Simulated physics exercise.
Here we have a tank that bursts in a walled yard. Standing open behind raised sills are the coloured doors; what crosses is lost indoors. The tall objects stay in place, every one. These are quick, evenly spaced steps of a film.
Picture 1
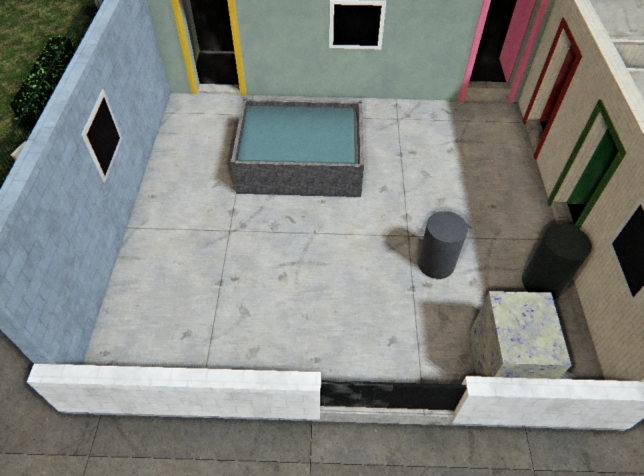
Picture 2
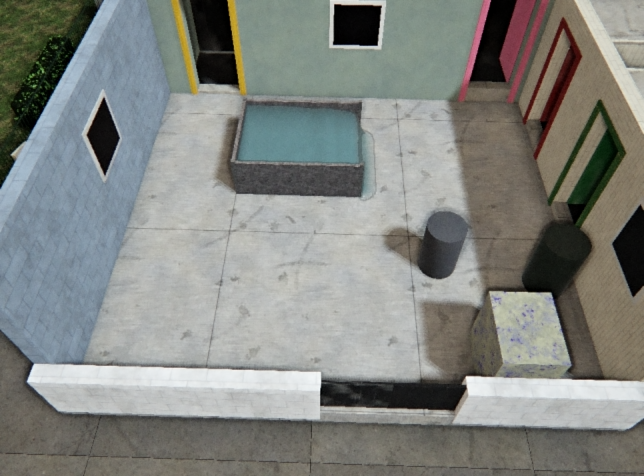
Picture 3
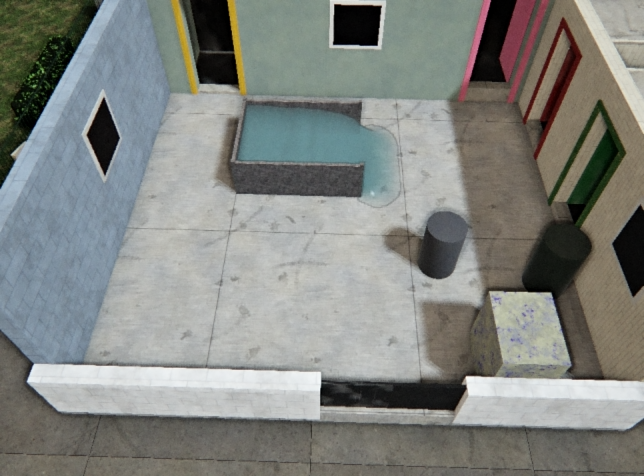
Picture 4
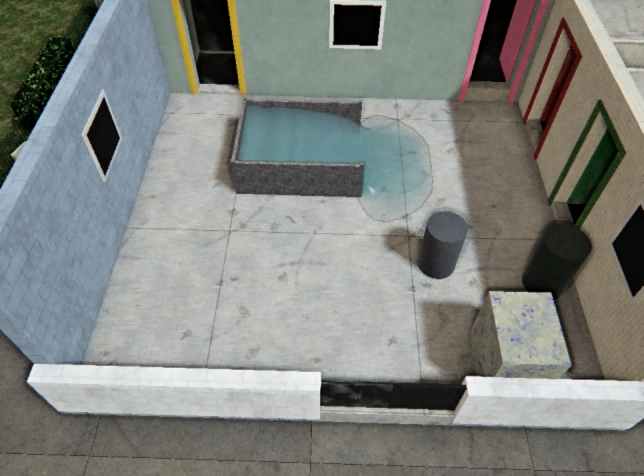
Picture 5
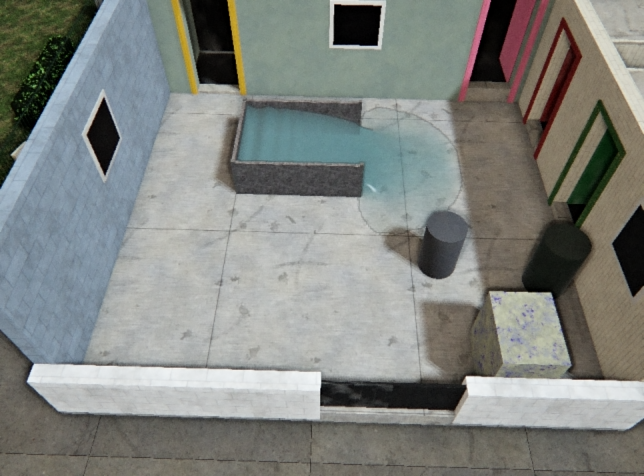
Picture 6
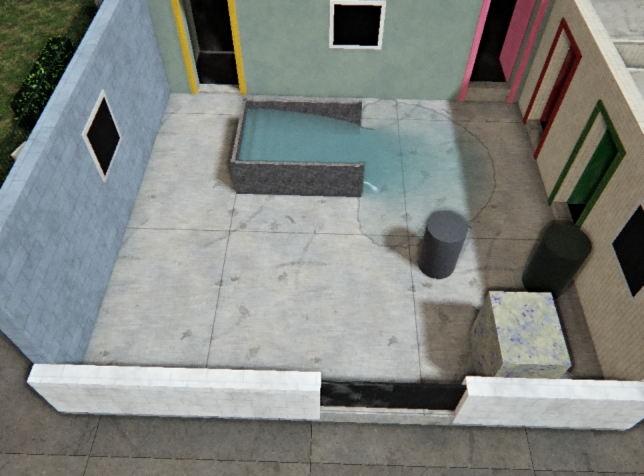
Walled yard with coloured doors, water pouring from the right side of a stone tank and spreading across the pale paving.
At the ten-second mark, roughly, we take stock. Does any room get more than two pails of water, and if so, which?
Outcome: The green door gets too much water coming through; the red door gets too much water coming through; the yellow door doesn't get too much water coming through; the pink door doesn't get too much water coming through.
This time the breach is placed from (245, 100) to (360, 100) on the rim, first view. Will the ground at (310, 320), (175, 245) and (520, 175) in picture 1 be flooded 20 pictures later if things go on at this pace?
Point by point: Untouched, swamped and swamped.
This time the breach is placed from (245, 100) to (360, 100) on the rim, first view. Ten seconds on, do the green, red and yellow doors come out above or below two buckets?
Going door by door, green falls below the limit, then red overflows, then yellow overflows.
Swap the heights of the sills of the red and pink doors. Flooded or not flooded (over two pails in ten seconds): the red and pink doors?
Red door: Below the mark; pink door: Above the mark.
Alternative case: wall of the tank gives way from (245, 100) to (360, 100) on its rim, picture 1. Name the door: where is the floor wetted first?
My pick: The yellow one.
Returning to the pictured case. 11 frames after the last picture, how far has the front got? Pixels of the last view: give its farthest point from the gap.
The wet edge reaches furthest near (584, 332).
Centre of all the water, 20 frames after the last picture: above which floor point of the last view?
I'd mark it close to (447, 181).
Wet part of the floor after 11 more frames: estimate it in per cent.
It comes out near 30 percent.
A moment on, water covers 30 % of the floor; the green door wet at the sill, nothing in, the red door under two buckets in, the yellow door not reached, the pink door wet at the sill, nothing in.
Next, water covers 30 % of the floor; the green door over two buckets in, the red door over two buckets in, the yellow door not reached, the pink door wet at the sill, nothing in.
Then, water covers 35 % of the floor; the green door far over two buckets in, the red door far over two buckets in, the yellow door not reached, the pink door wet at the sill, nothing in.
Later, water covers 55 % of the floor; the green door far over two buckets in, the red door far over two buckets in, the yellow door not reached, the pink door wet at the sill, nothing in.
In the end, water covers 90 % of the floor; the green door far over two buckets in, the red door far over two buckets in, the yellow door wet at the sill, nothing in, the pink door wet at the sill, nothing in.
